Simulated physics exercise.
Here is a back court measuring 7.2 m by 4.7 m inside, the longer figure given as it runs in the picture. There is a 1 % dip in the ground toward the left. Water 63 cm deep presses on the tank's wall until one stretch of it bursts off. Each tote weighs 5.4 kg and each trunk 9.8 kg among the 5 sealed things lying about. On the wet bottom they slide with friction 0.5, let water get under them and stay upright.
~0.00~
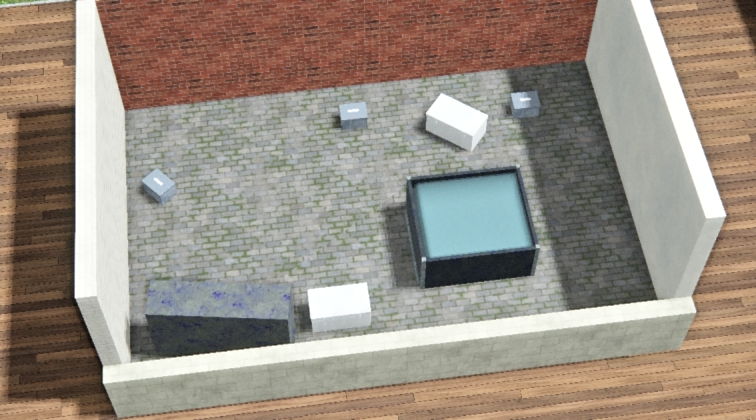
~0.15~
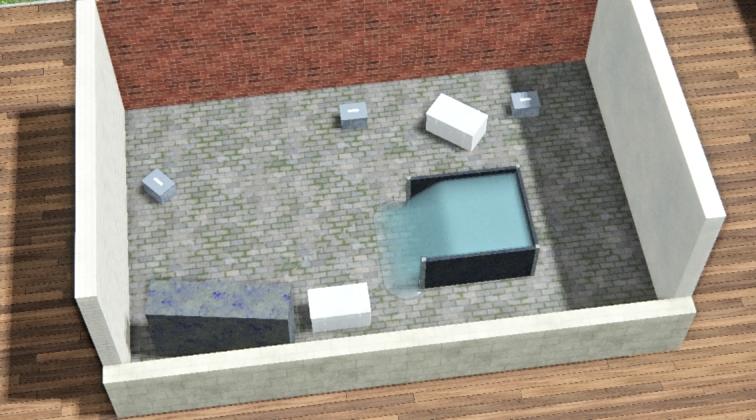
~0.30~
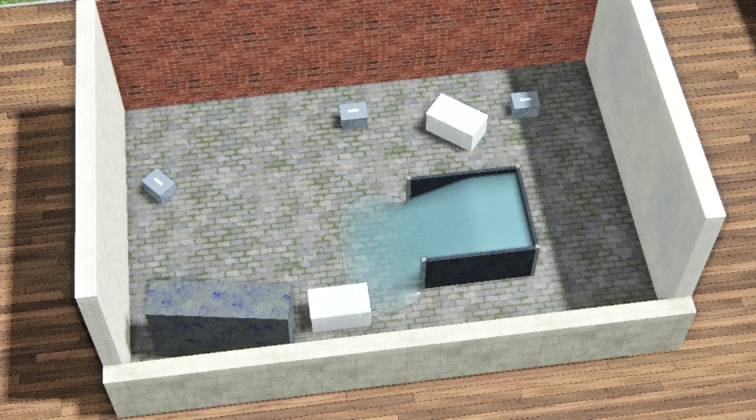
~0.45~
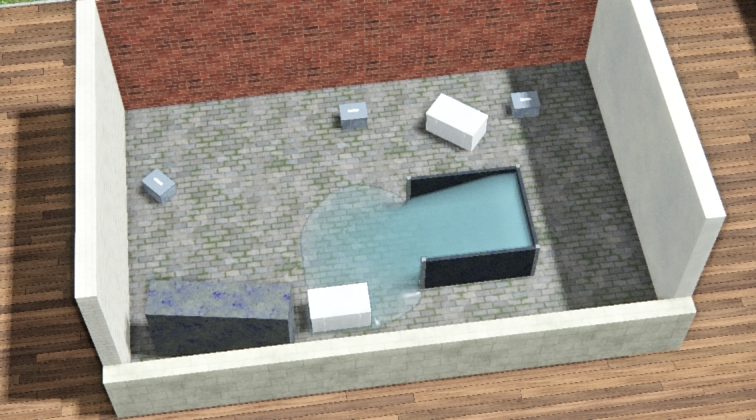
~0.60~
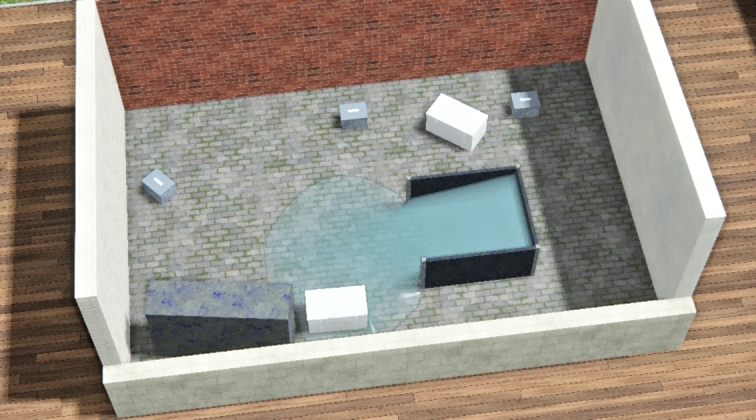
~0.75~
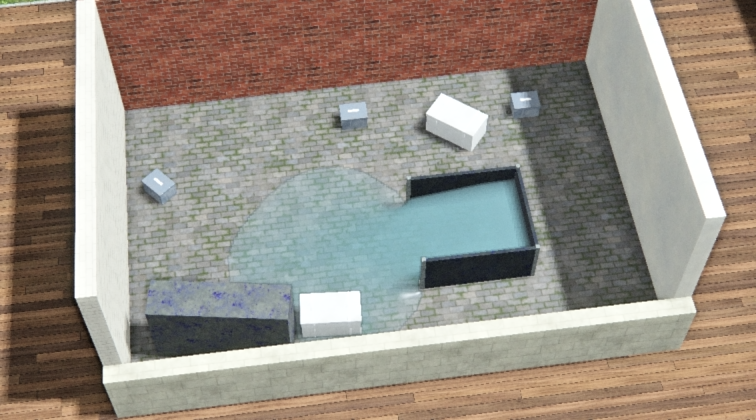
A paved court with a brick back wall and pale side walls, set amid wooden planking, is seen from above by a still camera. A dark-framed tank of blue-green water stands right of centre, with two white boxes, three small grey boxes and a dark speckled block around it. The tank's left side opens, water spreads leftward across the paving in a rounded sheet, and the nearer white box shifts slightly left.
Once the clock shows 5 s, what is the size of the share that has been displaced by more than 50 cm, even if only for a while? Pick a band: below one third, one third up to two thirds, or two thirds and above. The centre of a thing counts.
The share is one third up to two thirds.
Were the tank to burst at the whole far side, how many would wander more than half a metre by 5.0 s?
The answer would then be 4.
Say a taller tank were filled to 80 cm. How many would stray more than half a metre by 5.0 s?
That would give 3.
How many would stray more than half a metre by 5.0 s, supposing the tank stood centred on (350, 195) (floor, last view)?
Result: 2.
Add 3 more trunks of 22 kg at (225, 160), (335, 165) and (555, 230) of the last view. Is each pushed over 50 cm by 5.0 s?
In order: Beyond it, within it, within it.
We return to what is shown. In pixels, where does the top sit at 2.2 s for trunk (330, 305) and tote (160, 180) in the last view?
First near (351, 322), second near (138, 166).
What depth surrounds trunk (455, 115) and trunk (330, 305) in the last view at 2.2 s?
Some 0 cm at the first, some 10 cm at the second.
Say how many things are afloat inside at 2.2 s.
I'd say 1 of them.
After 1.1 s 0 of 5 are over 50 cm from their spots; 1 afloat.
After 2.2 s 0 of 5 are over 50 cm from their spots; 1 afloat.
After 3.5 s 2 of 5 are over 50 cm from their spots; 1 afloat.
After 5.0 s 2 of 5 are over 50 cm from their spots, and 2 have been at some point; 1 afloat.
